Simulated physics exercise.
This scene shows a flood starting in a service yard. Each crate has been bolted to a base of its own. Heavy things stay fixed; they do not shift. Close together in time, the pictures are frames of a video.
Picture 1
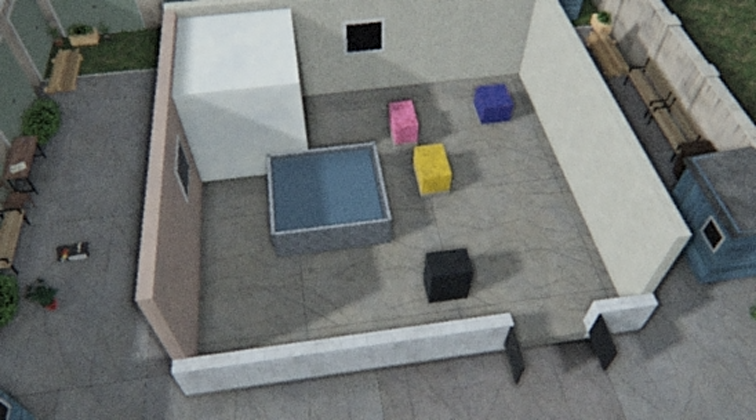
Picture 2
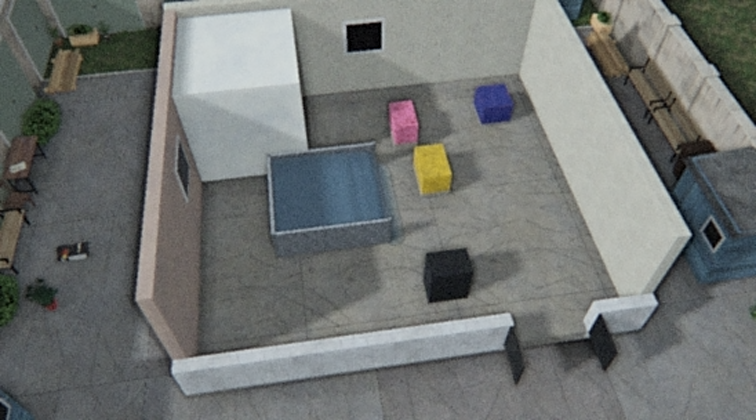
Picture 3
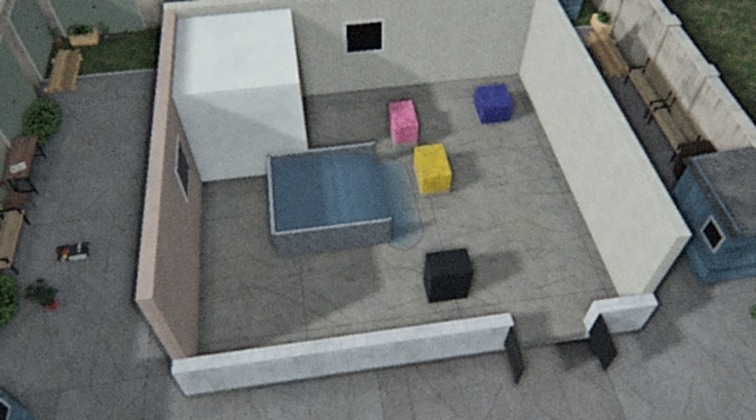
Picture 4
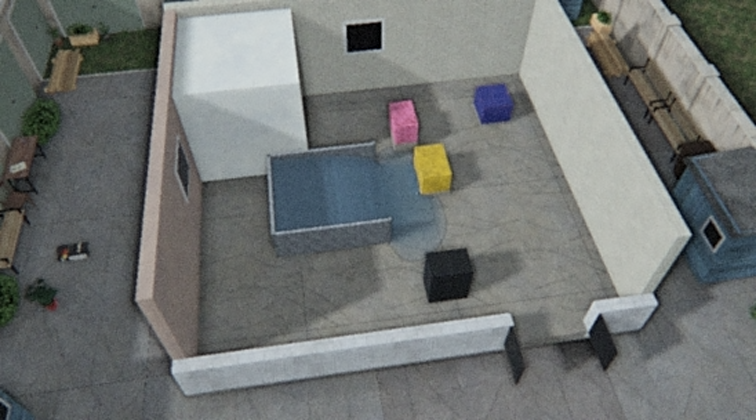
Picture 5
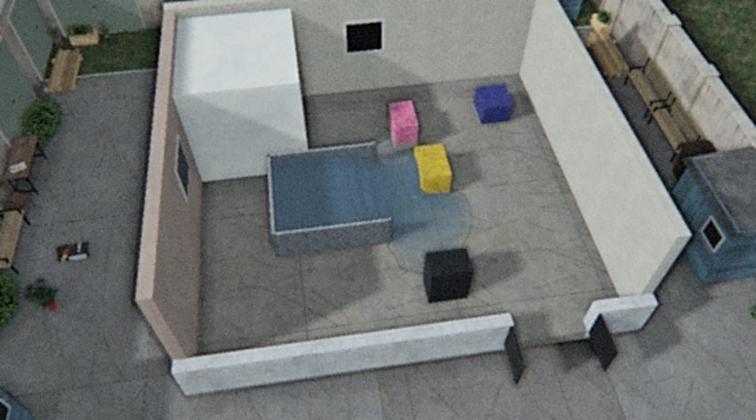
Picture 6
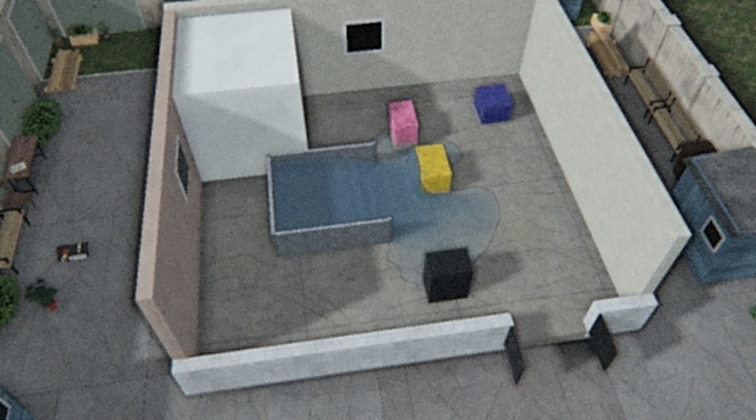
At the start, a water-filled open tank stands still in a walled yard with pink, yellow, blue and black blocks. Its right side opens and water pours out, spreading rightward across the paving in a widening shallow sheet, around the yellow block and up to the black one, while the blocks stay put.
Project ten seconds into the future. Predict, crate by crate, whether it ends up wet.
In the end the blue crate meets the water; the yellow crate meets the water; the pink crate meets the water.
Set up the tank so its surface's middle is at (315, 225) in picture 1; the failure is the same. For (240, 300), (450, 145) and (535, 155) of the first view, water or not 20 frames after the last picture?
First unwetted; next drenched; last drenched.
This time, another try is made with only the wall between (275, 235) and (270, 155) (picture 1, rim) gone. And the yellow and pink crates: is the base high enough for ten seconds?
The yellow one is untouched; the pink one is untouched.
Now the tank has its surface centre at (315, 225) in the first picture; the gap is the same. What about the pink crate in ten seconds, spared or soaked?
Pink crate: Untouched.
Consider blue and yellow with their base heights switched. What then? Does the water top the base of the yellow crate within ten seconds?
The yellow crate is reached.
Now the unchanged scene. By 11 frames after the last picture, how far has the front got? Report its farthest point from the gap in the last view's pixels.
My guess would be about (627, 313).
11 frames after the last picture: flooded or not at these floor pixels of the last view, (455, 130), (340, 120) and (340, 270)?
Going through them one by one, the first is waterlogged, the second waterlogged and the third spared.
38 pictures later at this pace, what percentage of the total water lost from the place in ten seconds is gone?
My guess would be around 60 percent.
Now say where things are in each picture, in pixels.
The open tank at (327, 188) is whole and still, in the first frame.
Water pours out at (380, 196) and has run to (392, 244), in the second frame.
The front is at (407, 247), out from the gap at (380, 197), in the third frame.
The front is at a hidden place, out from the gap at (380, 198), in the fourth frame.
The front is at (466, 232), out from the gap at (380, 198), in the fifth frame.
The front is at (496, 212), out from the gap at (380, 198), in the sixth frame.
A moment on, water covers 30 % of the floor; the blue crate water round its plinth, the yellow crate water round its plinth, the pink crate water round its plinth.
Next, water covers 55 % of the floor; the blue crate water round its plinth, the yellow crate water round its plinth, the pink crate water round its plinth.
Then, water covers 60 % of the floor; the blue crate water round its plinth, the yellow crate water round its plinth, the pink crate water round its plinth.
Later, water covers 75 % of the floor; the blue crate water round its plinth, the yellow crate water round its plinth, the pink crate water round its plinth.
In the end, water covers 90 % of the floor; the blue crate was topped, the yellow crate was topped, the pink crate was topped.
